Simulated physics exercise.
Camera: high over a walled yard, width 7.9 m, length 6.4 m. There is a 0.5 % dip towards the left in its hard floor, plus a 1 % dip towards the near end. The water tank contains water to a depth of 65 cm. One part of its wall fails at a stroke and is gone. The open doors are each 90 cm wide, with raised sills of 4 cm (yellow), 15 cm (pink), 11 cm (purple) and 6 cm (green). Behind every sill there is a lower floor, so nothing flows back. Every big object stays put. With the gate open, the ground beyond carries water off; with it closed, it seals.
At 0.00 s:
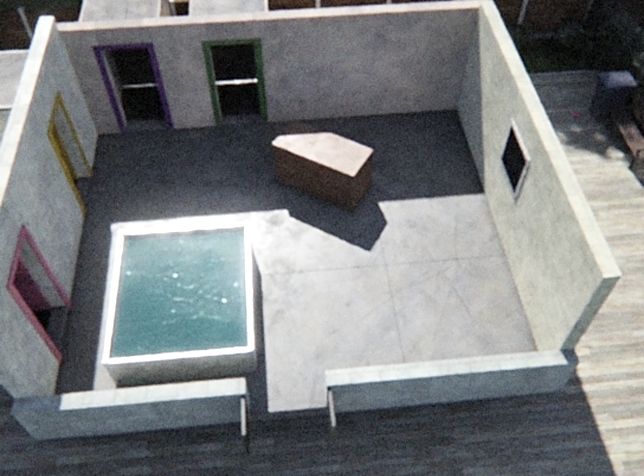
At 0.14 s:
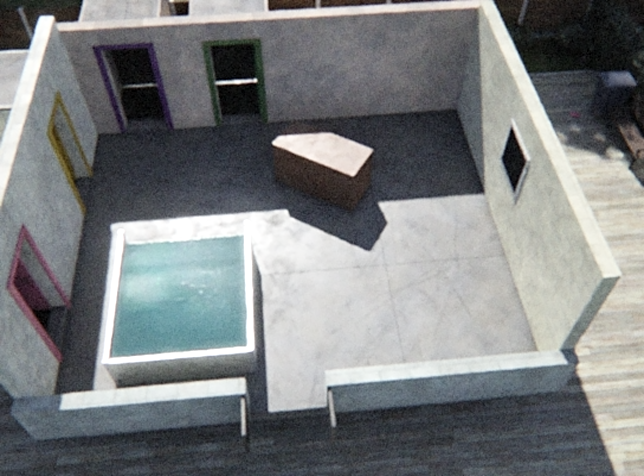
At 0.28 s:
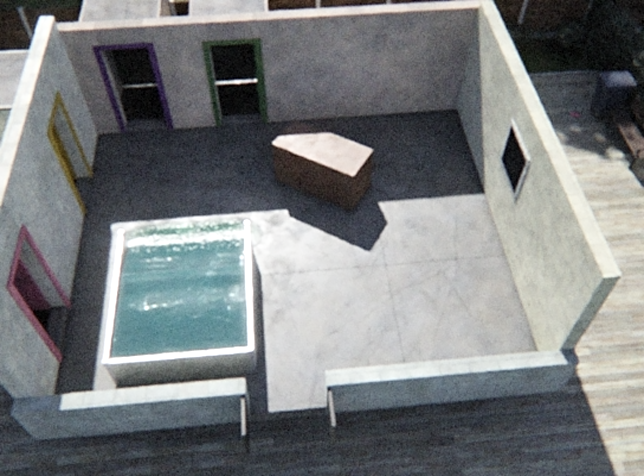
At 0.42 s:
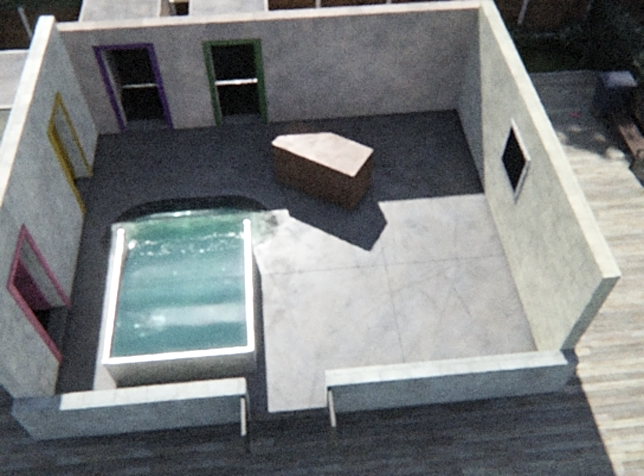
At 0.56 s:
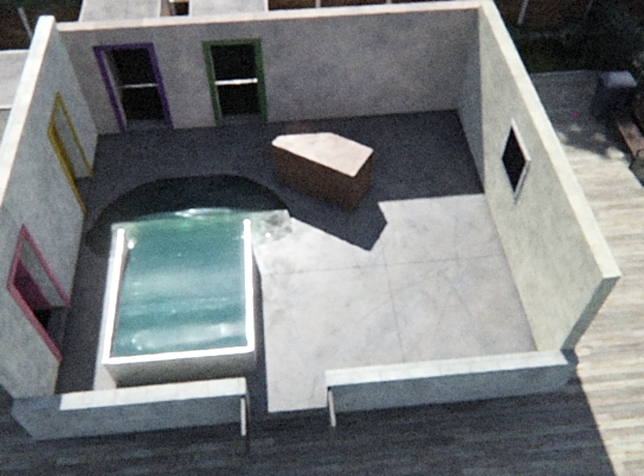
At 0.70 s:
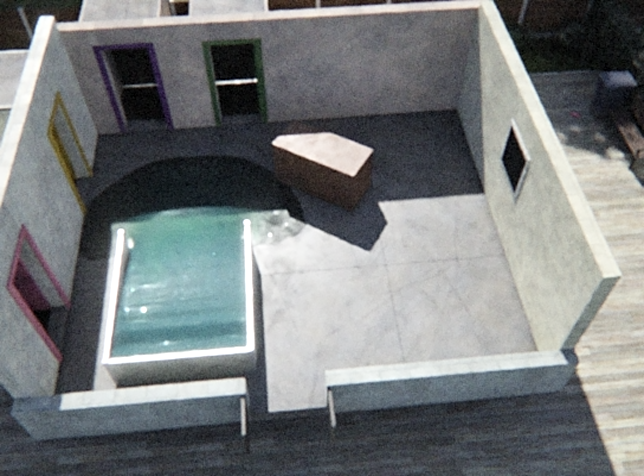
A raised tank's green water ripples, then pours over its far side and spreads across the floor.
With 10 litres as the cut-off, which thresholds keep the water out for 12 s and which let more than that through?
The yellow door will overshoot the limit; the pink door will undershoot the limit; the purple door will overshoot the limit; the green door will overshoot the limit.
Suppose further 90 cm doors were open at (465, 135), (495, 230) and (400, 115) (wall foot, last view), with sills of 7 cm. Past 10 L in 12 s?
Check each in turn: The first succeeds, the second fails, the third fails.
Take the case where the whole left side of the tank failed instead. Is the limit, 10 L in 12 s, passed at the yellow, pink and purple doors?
Then yellow would come out on the high side, pink on the high side and purple on the high side.
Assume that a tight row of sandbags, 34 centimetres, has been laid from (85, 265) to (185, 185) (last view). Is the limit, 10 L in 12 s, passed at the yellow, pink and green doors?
Then, at the yellow door it's exceeded, at the pink door it's not exceeded, at the green door it's exceeded.
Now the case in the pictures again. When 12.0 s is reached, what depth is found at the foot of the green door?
I'd say close to 2.0 cm.
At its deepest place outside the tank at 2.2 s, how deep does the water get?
40 cm or so.
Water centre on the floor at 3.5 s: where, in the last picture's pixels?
It lies at roughly (201, 207) in pixels.
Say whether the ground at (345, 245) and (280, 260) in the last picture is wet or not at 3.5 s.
Soaked, untouched.
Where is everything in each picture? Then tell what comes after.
The first frame shows still water, 65 cm deep, in the water tank at (183, 290).
In the second frame, the front is at a hidden place, 1.2 m from the gap on the water tank's far side; 0.5 m2 of floor is under water; 65 cm left at the back of the water tank.
In the third frame, the front is at a hidden place, 1.3 m from the gap on the water tank's far side; 1.6 m2 of floor is under water; 65 cm left at the back of the water tank.
In the fourth frame, the front is at (118, 223), 1.7 m from the gap on the water tank's far side; 3.4 m2 of floor is under water; 65 cm left at the back of the water tank.
In the fifth frame, the front is at (107, 212), 2.0 m from the gap on the water tank's far side; 5.3 m2 of floor is under water; 65 cm left at the back of the water tank.
In the sixth frame, water pours out on the water tank's far side and has run 2.5 m, to (157, 164); typically 6 cm deep outside, 63 cm at the water tank's back.
After 1.4 s water covers 30 % of the floor and is deepest (34 cm) near (191, 130); yellow door 10 cm at the sill, 2 L in, pink door not reached, purple door 21 cm at the sill, 10 L in, green door 14 cm at the sill, 13 L in.
After 2.2 s water covers 35 % of the floor and is deepest (40 cm) near (98, 137); yellow door 12 cm at the sill, 28 L in, pink door not reached, purple door 30 cm at the sill, 77 L in, green door 27 cm at the sill, 96 L in.
After 3.5 s water covers 45 % of the floor and is deepest (26 cm) near (173, 149); yellow door 17 cm at the sill, 87 L in, pink door not reached, purple door 25 cm at the sill, 222 L in, green door 22 cm at the sill, 257 L in.
After 7.0 s water covers 75 % of the floor and is deepest (14 cm) near (86, 414); yellow door 10 cm at the sill, 259 L in, pink door 4 cm at the sill, 0 L in, purple door 7 cm at the sill, 271 L in, green door 9 cm at the sill, 373 L in.
After 12.0 s water covers 95 % of the floor and is deepest (11 cm) near (51, 418); yellow door 6 cm at the sill, 299 L in, pink door 9 cm at the sill, 0 L in, purple door 4 cm at the sill, 271 L in, green door 2 cm at the sill, 380 L in.
